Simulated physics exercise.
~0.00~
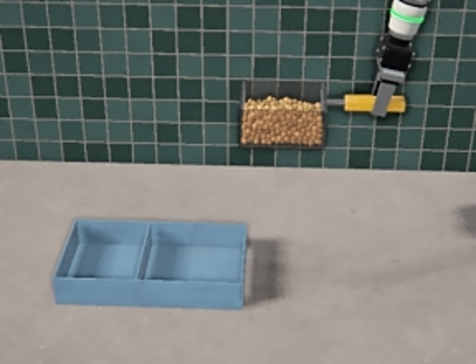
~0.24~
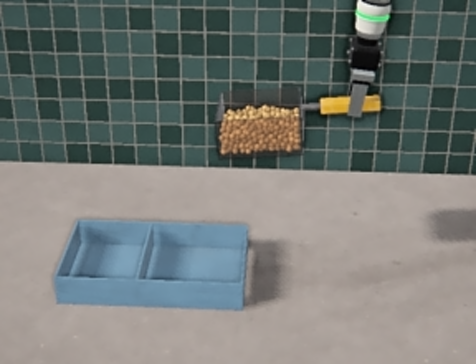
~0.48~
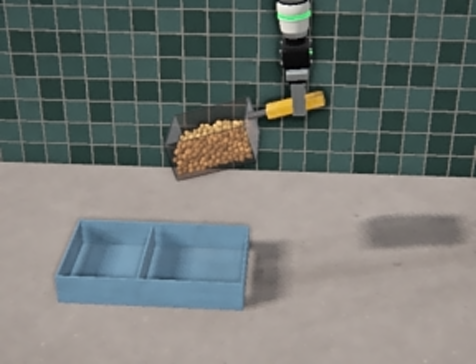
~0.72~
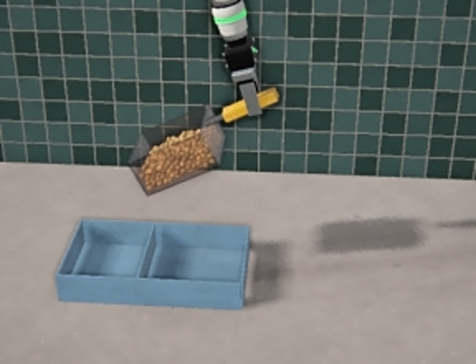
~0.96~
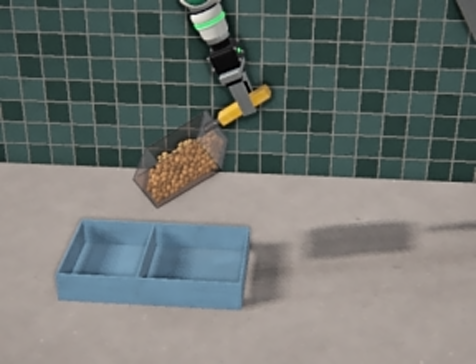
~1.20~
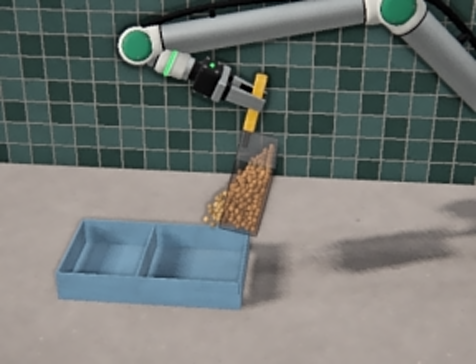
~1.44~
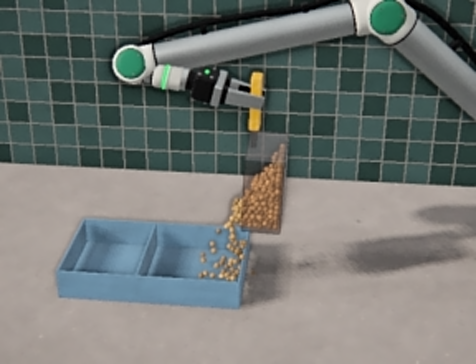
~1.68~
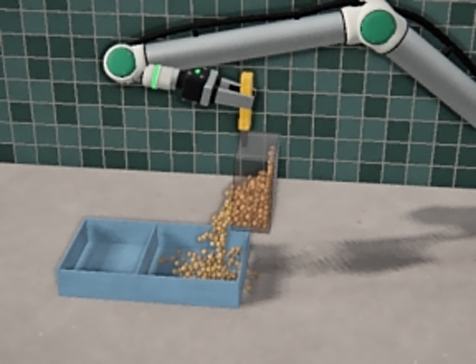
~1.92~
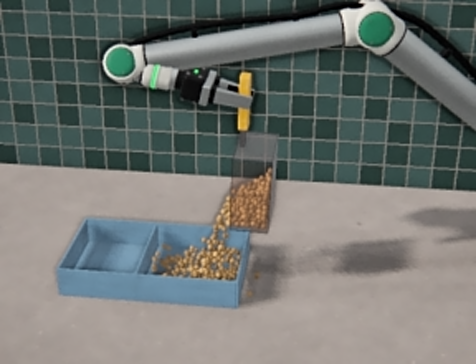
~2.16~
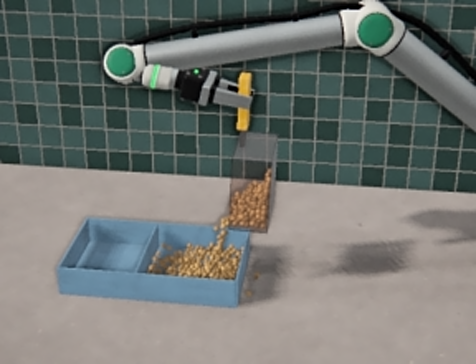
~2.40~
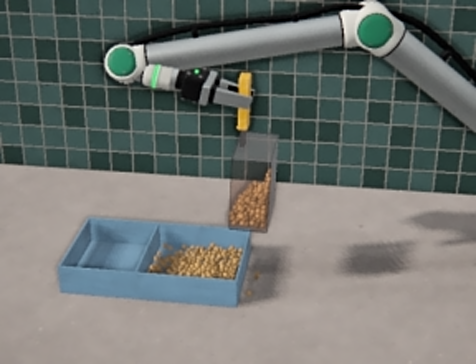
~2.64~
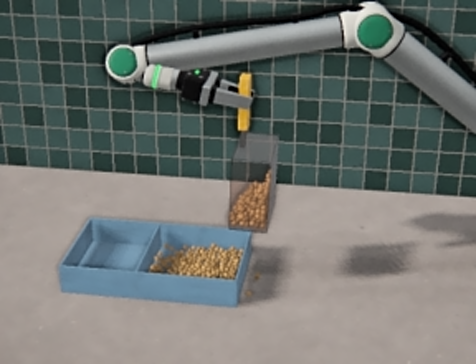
A robot arm carried a clear box of dried chickpeas left toward a divided blue tray, tipped it steeply, and poured some into the tray's right-hand section, then held still with a good share of the chickpeas still inside the box.
